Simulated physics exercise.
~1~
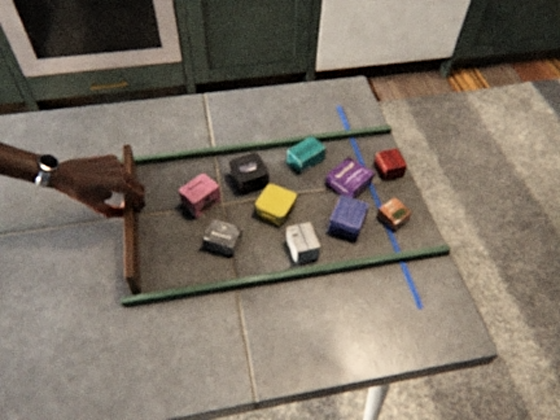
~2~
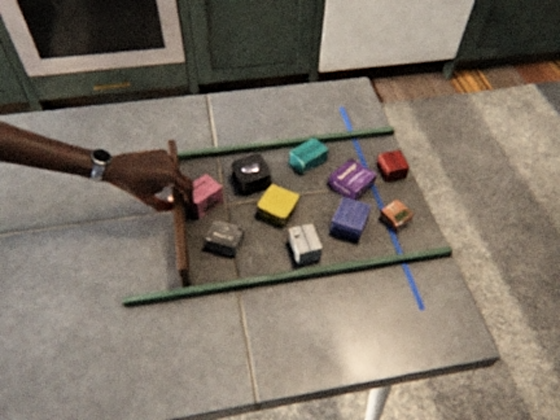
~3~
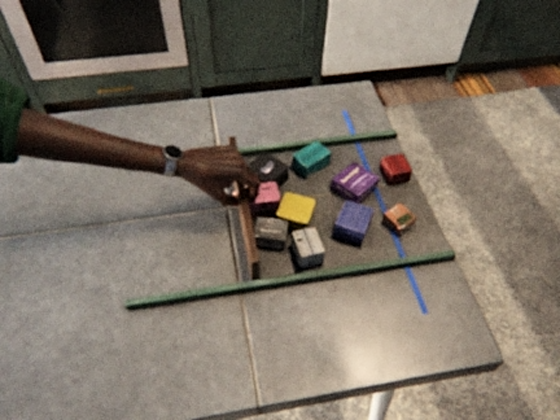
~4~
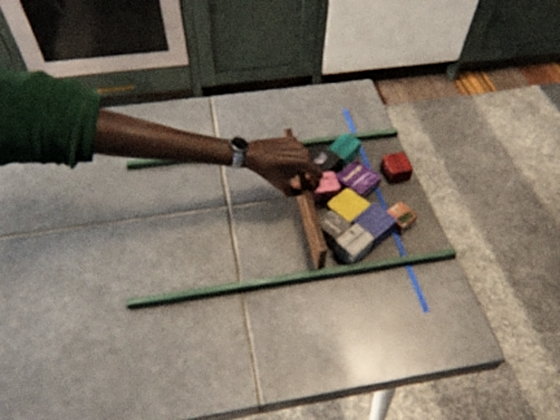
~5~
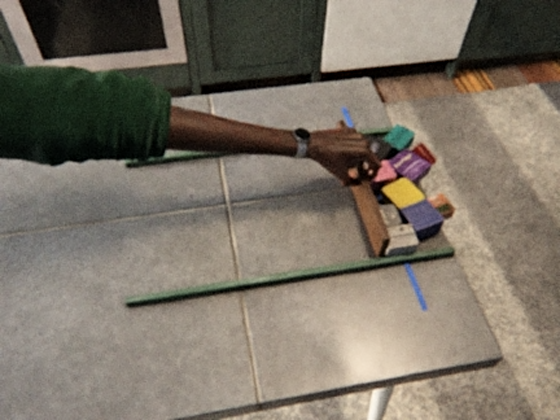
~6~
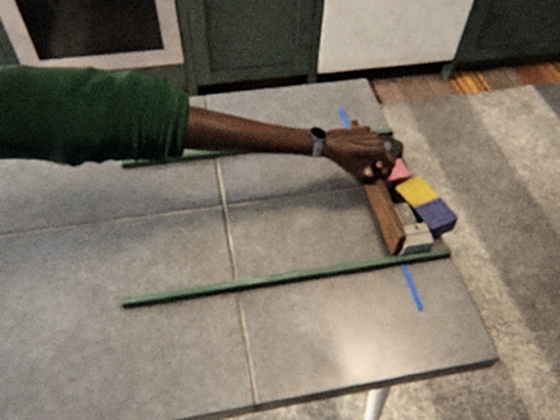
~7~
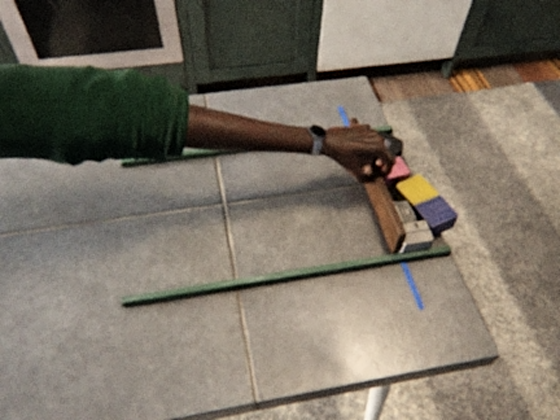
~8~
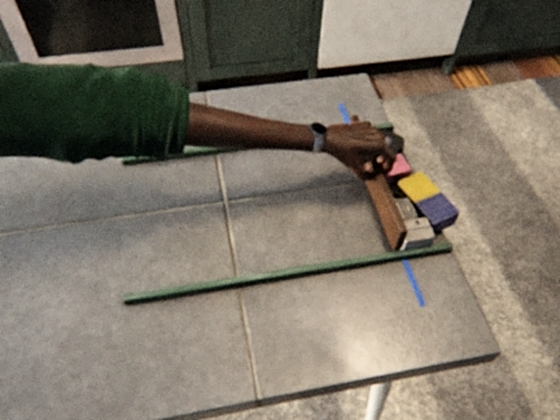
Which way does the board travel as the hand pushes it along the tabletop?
The board travels to the right, toward the blue tape near the table's edge.
